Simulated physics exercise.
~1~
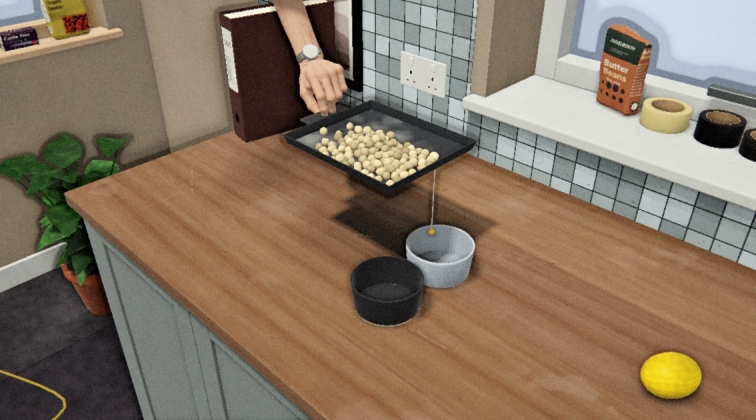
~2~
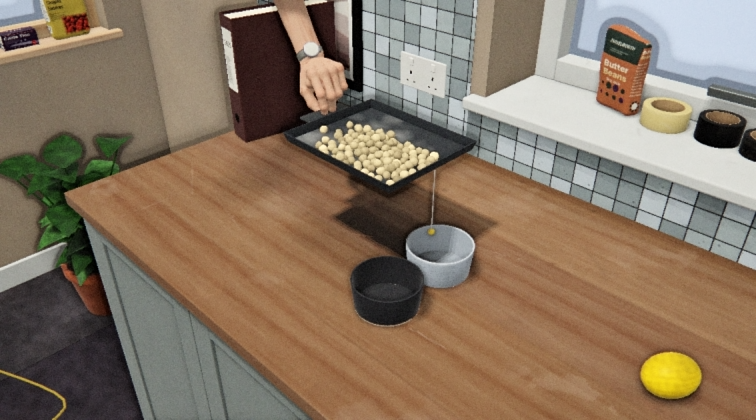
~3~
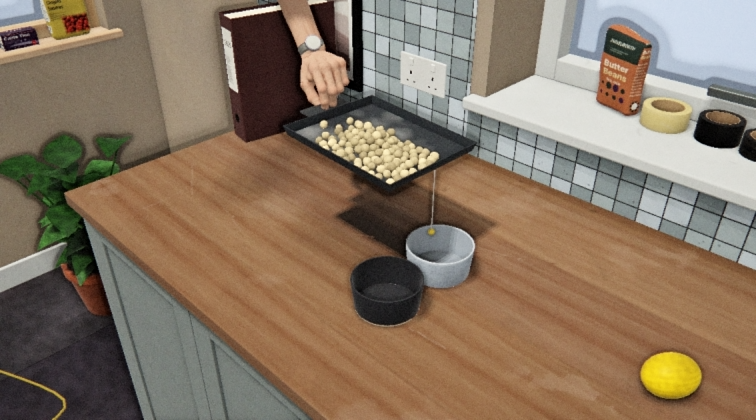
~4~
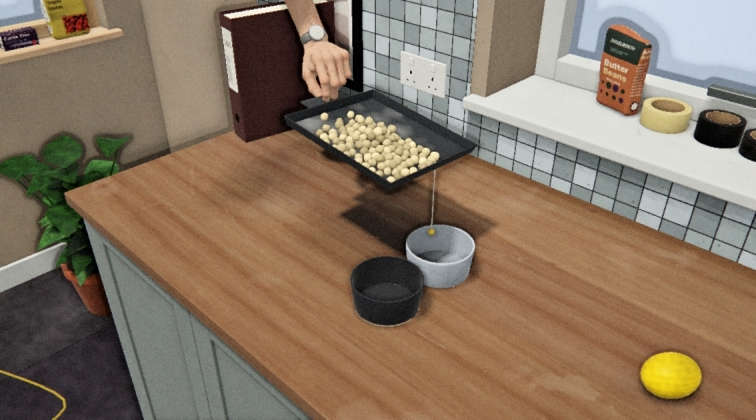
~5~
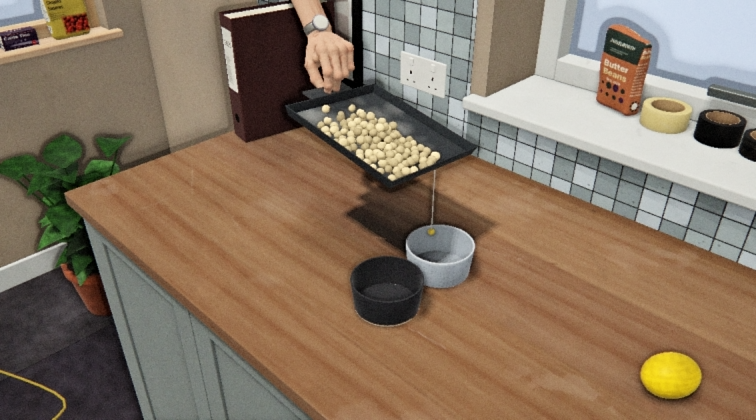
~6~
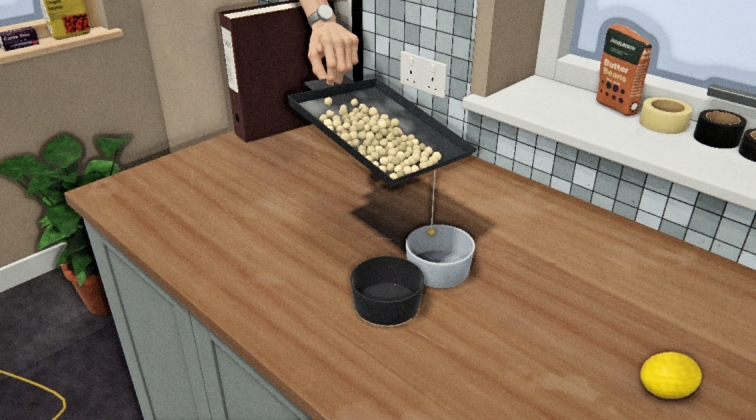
A dark tray of round, pale nuts, gripped by a hand wearing a watch, tilts gradually as its far left side rises, above a black dish and a grey dish on a wooden counter, while a lemon sits still nearby.
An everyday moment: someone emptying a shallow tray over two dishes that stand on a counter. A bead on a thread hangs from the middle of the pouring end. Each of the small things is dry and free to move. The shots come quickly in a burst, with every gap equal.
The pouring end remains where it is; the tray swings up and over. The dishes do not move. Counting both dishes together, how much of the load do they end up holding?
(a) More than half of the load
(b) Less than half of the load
The answer is b.
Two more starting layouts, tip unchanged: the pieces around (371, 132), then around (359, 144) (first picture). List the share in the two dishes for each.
Close to 20 in a hundred, then close to 20 in a hundred.
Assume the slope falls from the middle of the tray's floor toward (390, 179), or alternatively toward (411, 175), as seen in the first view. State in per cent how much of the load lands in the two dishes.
In turn some 70 and 70 per cent.
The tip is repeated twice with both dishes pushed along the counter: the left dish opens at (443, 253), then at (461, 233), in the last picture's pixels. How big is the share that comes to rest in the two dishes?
70 per cent the first time, 60 per cent the second time.
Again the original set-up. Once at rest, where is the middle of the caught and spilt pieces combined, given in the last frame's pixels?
Around (476, 251), give or take.
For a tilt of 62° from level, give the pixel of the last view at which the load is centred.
Look about (436, 141) in the last picture.
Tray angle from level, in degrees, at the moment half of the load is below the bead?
The angle is roughly 110° at that point.
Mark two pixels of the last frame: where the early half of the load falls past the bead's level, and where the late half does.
The opening half passes (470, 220), the closing half (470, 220).
Soon, tray tipped steeply; most on the tray; a stray few in the right dish; a small part outside both; a small part in the air.
A while on, tray tipped past a quarter turn; about half on the tray; a stray few in the right dish; a small part outside both; about a third in the air.
Towards the end, tray tipped past a quarter turn; about a quarter in the right dish; most outside both.
Finally, tray tipped past a quarter turn; none in the left dish; about a quarter in the right dish; most outside both.
